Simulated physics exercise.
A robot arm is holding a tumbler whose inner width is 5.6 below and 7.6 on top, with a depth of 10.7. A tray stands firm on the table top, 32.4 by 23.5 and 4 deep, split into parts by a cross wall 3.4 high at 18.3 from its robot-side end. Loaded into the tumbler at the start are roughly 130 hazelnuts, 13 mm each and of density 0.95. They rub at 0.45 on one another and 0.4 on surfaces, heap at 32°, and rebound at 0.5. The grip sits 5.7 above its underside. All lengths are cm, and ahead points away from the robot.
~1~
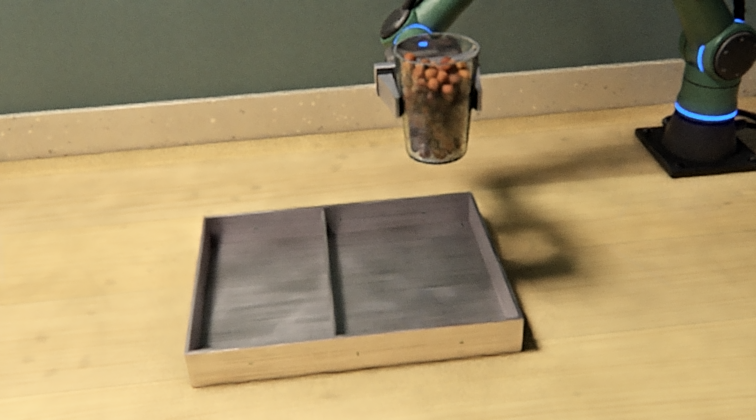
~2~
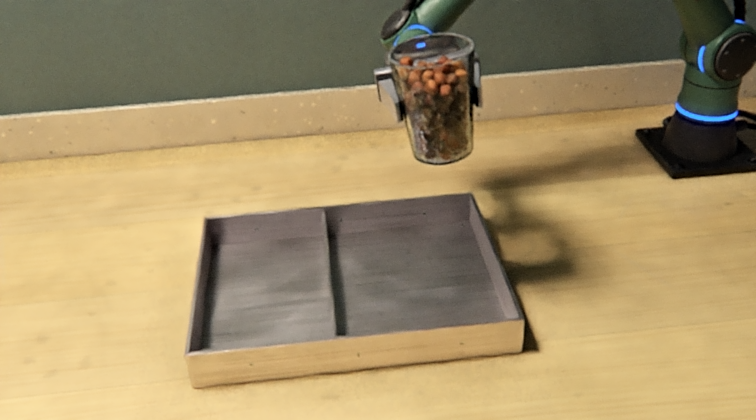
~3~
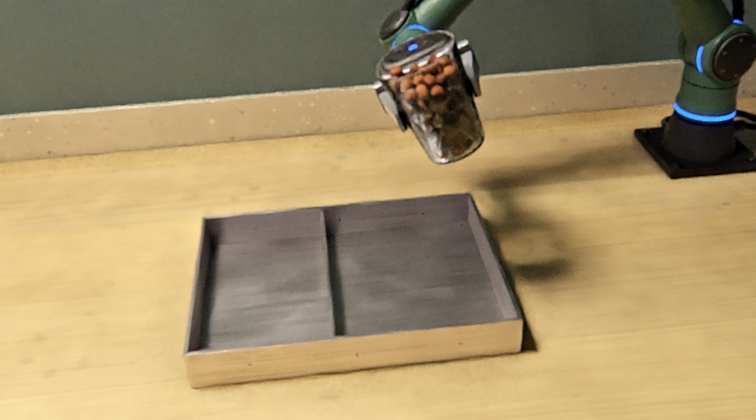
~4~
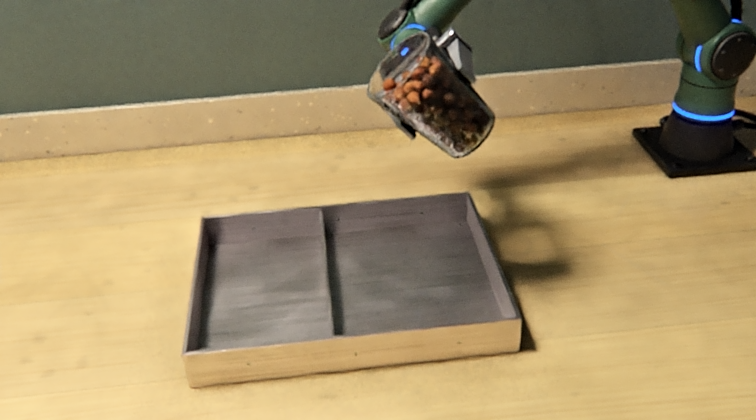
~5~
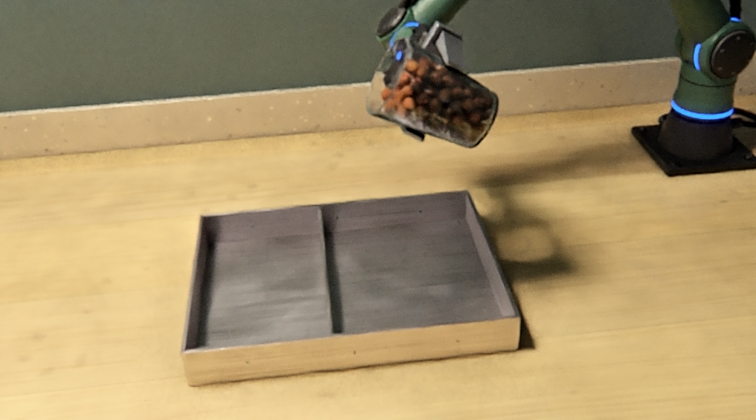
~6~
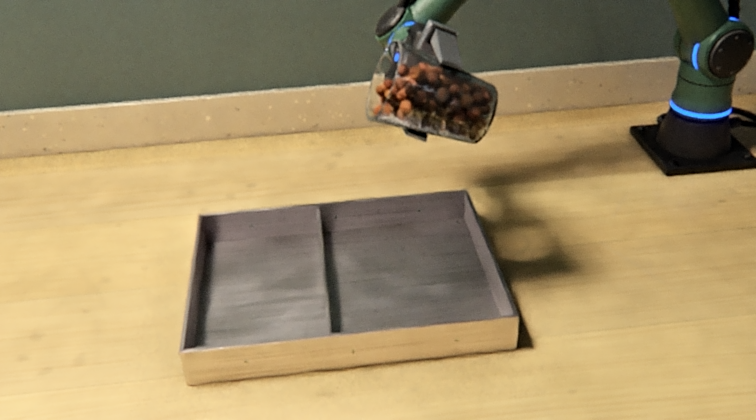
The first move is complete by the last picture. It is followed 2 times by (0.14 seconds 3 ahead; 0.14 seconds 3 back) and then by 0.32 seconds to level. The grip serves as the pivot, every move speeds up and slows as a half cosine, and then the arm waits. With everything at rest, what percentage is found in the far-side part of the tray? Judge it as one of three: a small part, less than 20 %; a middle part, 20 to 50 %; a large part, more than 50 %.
A small part, less than 20 %.
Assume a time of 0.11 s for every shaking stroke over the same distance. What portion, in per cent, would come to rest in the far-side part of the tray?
That change gives some 15 percent.
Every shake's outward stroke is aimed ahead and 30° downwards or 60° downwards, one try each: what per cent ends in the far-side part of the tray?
First try some 0 %, second try some 0 %.
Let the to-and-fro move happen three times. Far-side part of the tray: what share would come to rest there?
About 5 per cent in that case.
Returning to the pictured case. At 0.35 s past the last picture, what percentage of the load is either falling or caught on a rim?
Logged share: Close to 5 per cent.
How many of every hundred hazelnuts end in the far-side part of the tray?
Some 5 percent.
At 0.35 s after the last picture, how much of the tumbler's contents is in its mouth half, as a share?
Around 45 per cent of it.
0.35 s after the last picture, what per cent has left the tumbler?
Roughly 10 percent is out.
Then, 0.35 s after the last picture, tilted 65° forward, highest piece 25 above the table; 123 in the tumbler, 3 in the robot-side part, 1 in the far-side part, 7 in flight or on a rim.
Then, 0.70 s after the last picture, tilted 38° forward, highest piece 26 above the table; 114 in the tumbler, 15 in the robot-side part, 4 in the far-side part, 1 in flight or on a rim.
Then, 1.08 s after the last picture, level, highest piece 28 above the table; 114 in the tumbler, 15 in the robot-side part, 5 in the far-side part.
Then, 2.13 s after the last picture, level, highest piece 28 above the table; 114 in the tumbler, 15 in the robot-side part, 5 in the far-side part.
Final count, 114 in the tumbler, 15 in the robot-side part, 5 in the far-side part. That is 4 % in the far-side part of the tray.
